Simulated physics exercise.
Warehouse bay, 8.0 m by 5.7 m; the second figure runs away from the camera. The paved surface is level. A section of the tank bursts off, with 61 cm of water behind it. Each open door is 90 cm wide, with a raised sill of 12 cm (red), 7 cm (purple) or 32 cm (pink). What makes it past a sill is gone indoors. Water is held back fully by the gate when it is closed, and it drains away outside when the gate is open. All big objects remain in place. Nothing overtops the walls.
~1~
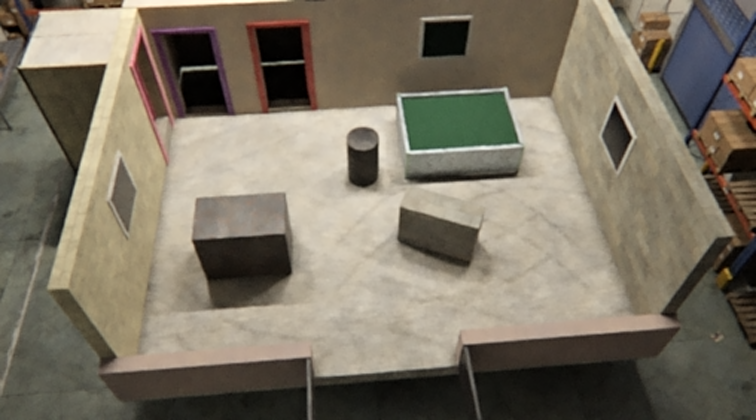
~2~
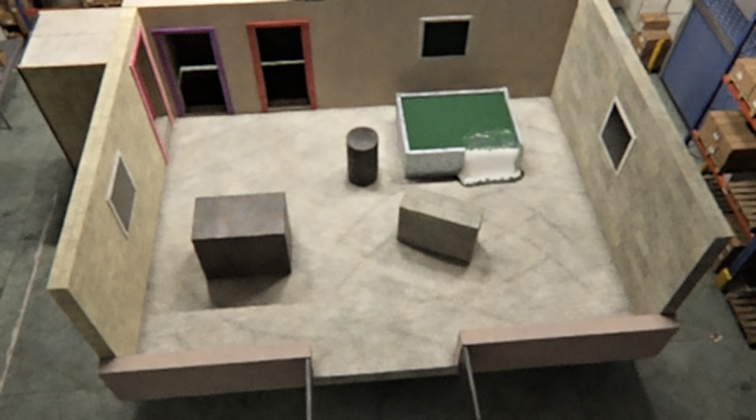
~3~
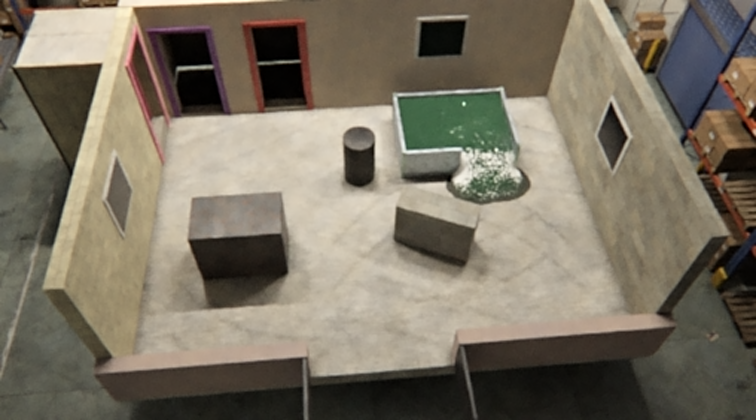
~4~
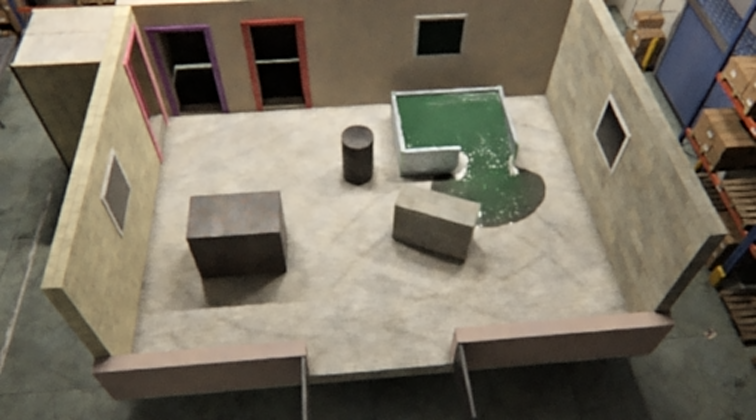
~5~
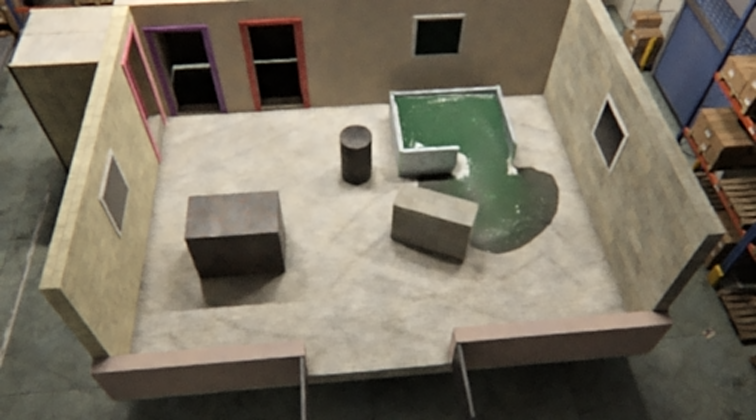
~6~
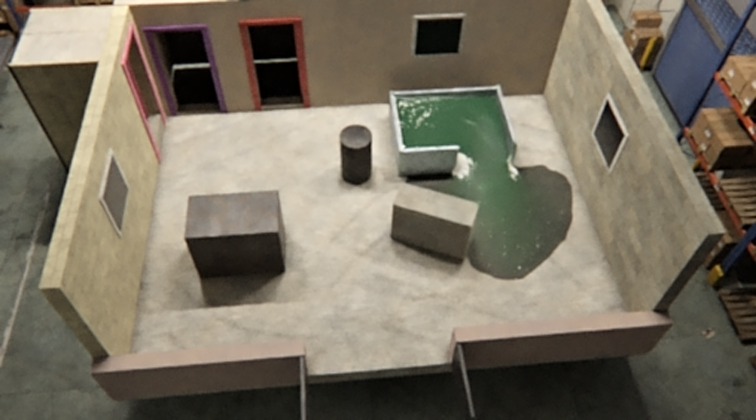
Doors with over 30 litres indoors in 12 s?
Red door not over, purple door not over, pink door not over.
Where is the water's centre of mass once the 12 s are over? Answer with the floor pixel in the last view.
Balance point at about (389, 215).
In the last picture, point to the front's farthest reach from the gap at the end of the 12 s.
Somewhere near pixel (127, 376).
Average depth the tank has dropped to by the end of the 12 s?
Roughly 5 centimetres.
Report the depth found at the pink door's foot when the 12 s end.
Depth: ~ 4.0 cm.
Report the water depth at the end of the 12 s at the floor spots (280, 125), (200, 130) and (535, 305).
About 4, 5 and 6 cm respectively.
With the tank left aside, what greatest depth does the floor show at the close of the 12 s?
Some 7 cm deep.
A moment later water covers 25 % of the floor and is deepest (33 cm) near (487, 172); red door not reached, purple door not reached, pink door not reached.
Soon after water covers 30 % of the floor and is deepest (39 cm) near (599, 336); red door not reached, purple door not reached, pink door not reached.
Next water covers 40 % of the floor and is deepest (24 cm) near (590, 250); red door not reached, purple door not reached, pink door not reached.
Later on water covers 75 % of the floor and is deepest (13 cm) near (134, 333); red door not reached, purple door not reached, pink door not reached.
At the end water covers 100 % of the floor and is deepest (7 cm) near (536, 128); red door 4 cm at the sill, 0 L in, purple door 7 cm at the sill, 0 L in, pink door 4 cm at the sill, 0 L in.
